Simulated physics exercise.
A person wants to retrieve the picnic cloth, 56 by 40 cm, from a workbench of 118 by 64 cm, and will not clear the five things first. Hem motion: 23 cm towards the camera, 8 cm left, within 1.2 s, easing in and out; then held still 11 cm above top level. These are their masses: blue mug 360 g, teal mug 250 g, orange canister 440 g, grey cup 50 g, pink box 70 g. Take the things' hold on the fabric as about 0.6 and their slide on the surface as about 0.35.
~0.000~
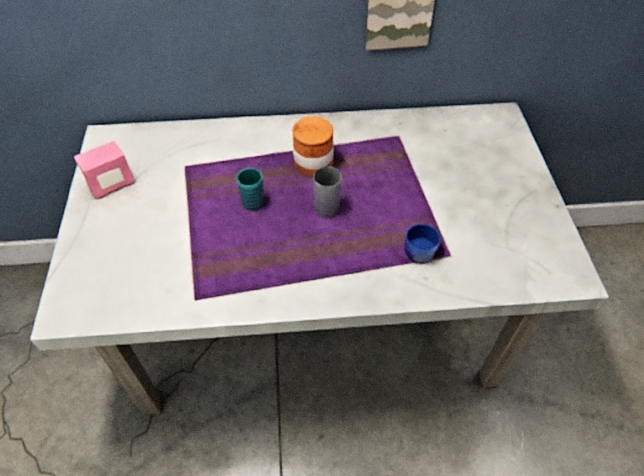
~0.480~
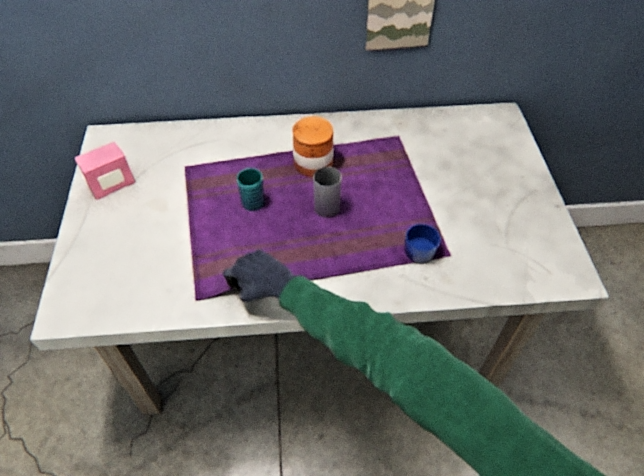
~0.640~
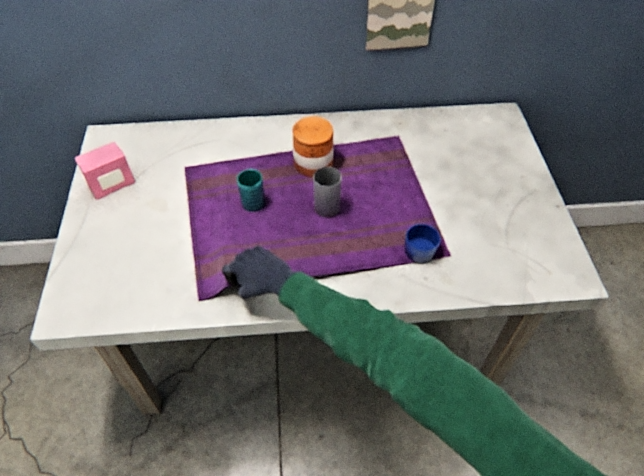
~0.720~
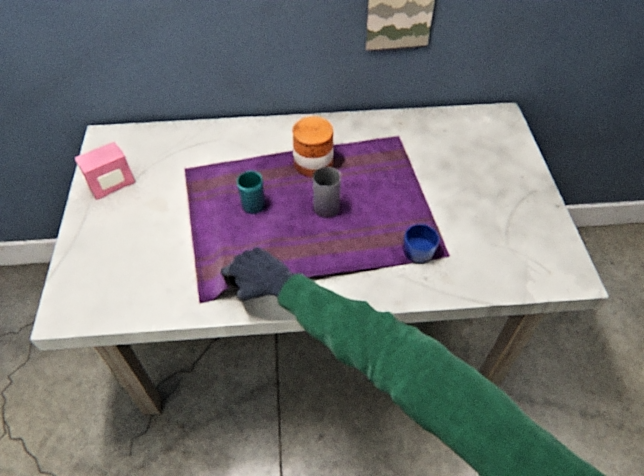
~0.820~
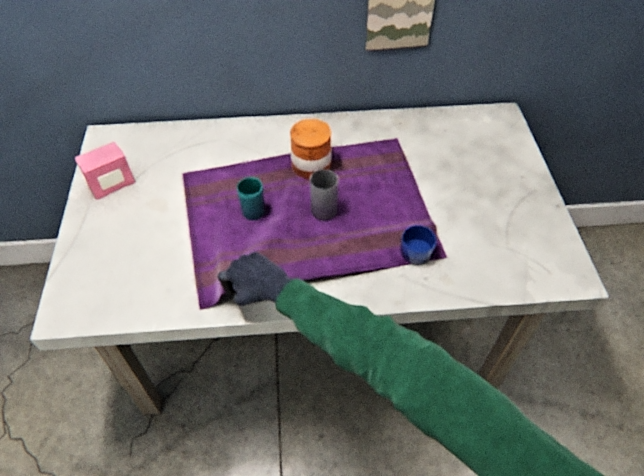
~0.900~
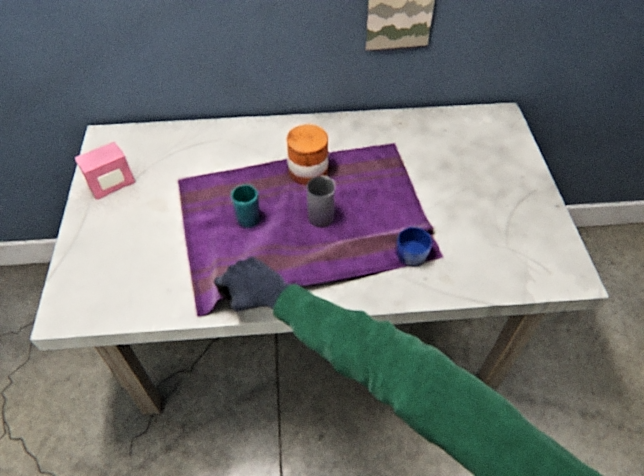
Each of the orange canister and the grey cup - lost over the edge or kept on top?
Orange canister: Kept on top; grey cup: Kept on top.
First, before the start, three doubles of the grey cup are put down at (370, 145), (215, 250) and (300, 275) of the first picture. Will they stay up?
Log, in listed order - kept / lost / lost.
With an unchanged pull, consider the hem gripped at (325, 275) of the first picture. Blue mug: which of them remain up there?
After the pull, the blue mug comes off.
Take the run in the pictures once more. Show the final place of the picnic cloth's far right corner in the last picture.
Look around (352, 199) in the last picture - that's where it comes to rest.
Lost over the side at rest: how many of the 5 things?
0.
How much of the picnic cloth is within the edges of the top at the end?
I'd estimate close to 70 per cent.
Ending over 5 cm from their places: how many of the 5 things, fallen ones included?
I count 4.
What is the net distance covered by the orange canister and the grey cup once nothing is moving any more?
Orange canister: 30 cm; grey cup: 30 cm.
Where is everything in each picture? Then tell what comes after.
Orange canister (313, 129); grey cup (327, 176); picnic cloth corners (195, 300) (185, 166) (399, 136) (451, 256), in the first picture.
Picnic cloth corners (185, 166) (399, 136); grip (239, 288), in the second picture.
Picnic cloth corners (185, 167) (399, 136); grip (238, 285), in the third picture.
Teal mug (250, 180); picnic cloth corners (185, 169) (399, 136); grip (236, 287), in the fourth picture.
Blue mug (419, 238); orange canister (311, 131); grey cup (324, 179); picnic cloth corners (182, 173) (397, 138); grip (234, 291), in the fifth picture.
Orange canister (307, 137); grey cup (321, 186); picnic cloth corners (177, 179) (395, 143) (444, 257); grip (231, 297), in the sixth picture.
At 1.1 s, 100 % of the picnic cloth is still over the top; grey cup 10 cm off its start, orange canister 9 cm off its start, teal mug 13 cm off its start.
At 1.4 s, 90 % of the picnic cloth is still over the top; grey cup 18 cm off its start, orange canister 18 cm off its start, teal mug 22 cm off its start.
At 1.6 s, 75 % of the picnic cloth is still over the top; orange canister 24 cm off its start at (263, 199), grey cup 24 cm off its start at (280, 256), teal mug 28 cm off its start at (190, 275).
At 1.8 s, 70 % of the picnic cloth is still over the top; grey cup 28 cm off its start, orange canister 28 cm off its start, teal mug 31 cm off its start.
At 3.4 s, 70 % of the picnic cloth is still over the top; orange canister 28 cm off its start at (256, 210), grey cup 28 cm off its start at (271, 271), teal mug 31 cm off its start at (184, 288), blue mug 21 cm off its start at (351, 294).
